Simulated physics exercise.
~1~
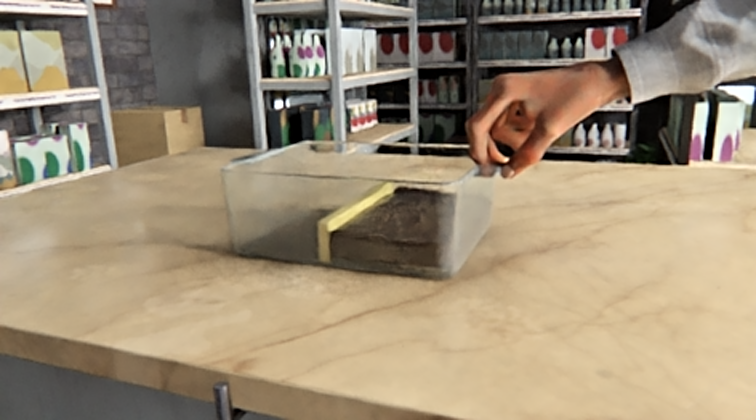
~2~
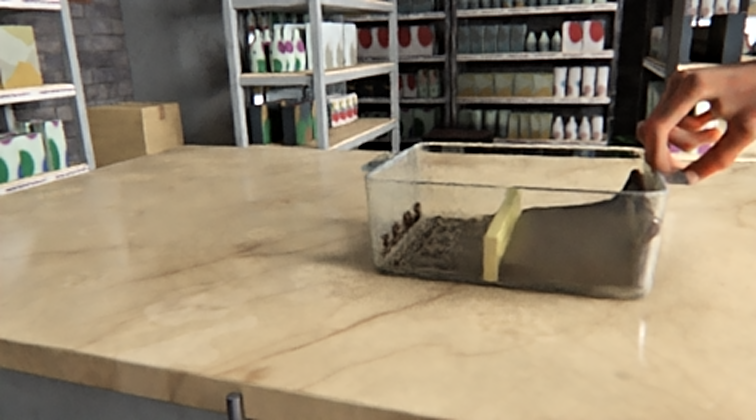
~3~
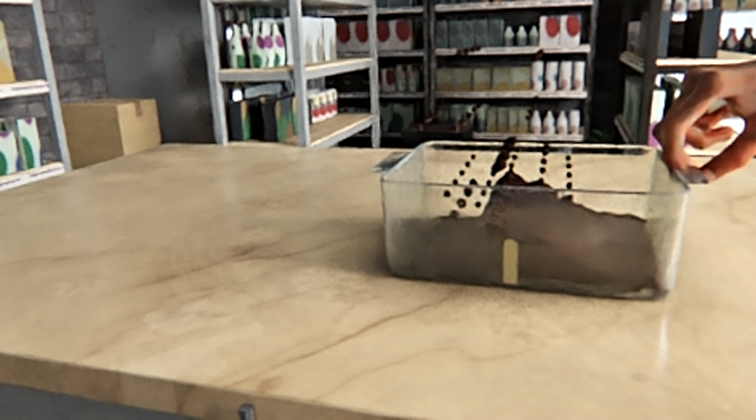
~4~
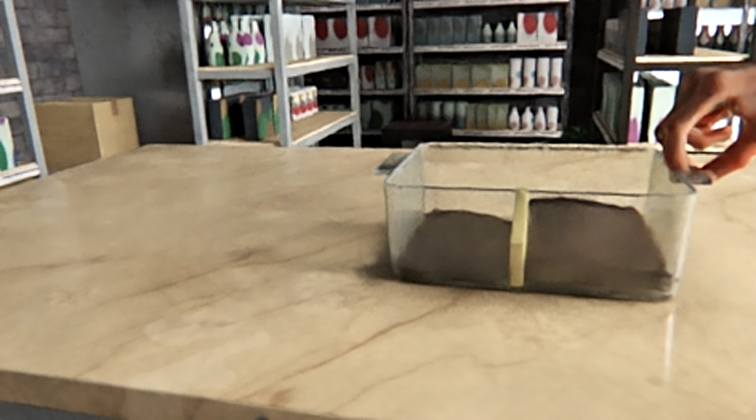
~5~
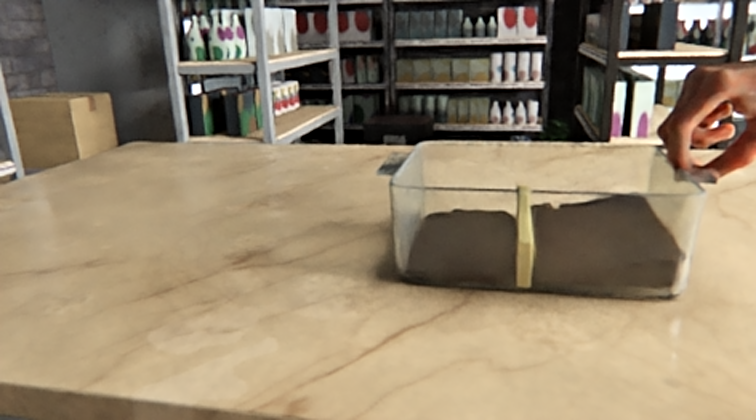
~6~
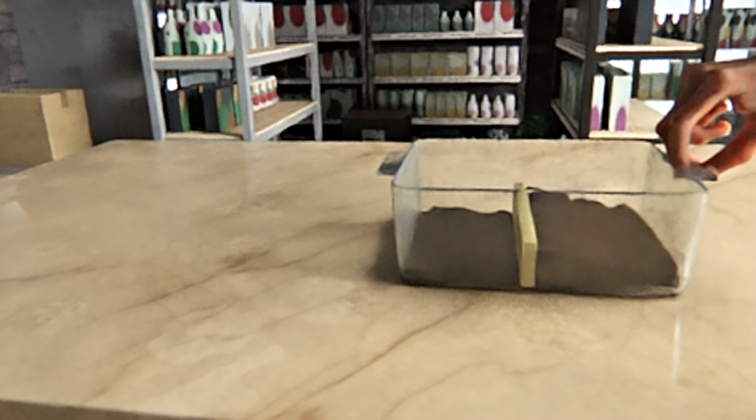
A hand in a pale grey sleeve grips the right end of a clear food box on a beige, marble-like worktop, seen from slightly above in a storeroom with stocked shelves and a cardboard box behind. A low yellow wall divides the box, with dark coffee on the right and the left side empty. The hand tugs the box to the right, and coffee surges leftward over the wall. Dark clumps fly up along the back as the box slows. The coffee then settles into two mounds, the smaller one left of the upright wall, while the hand stays at the rim.
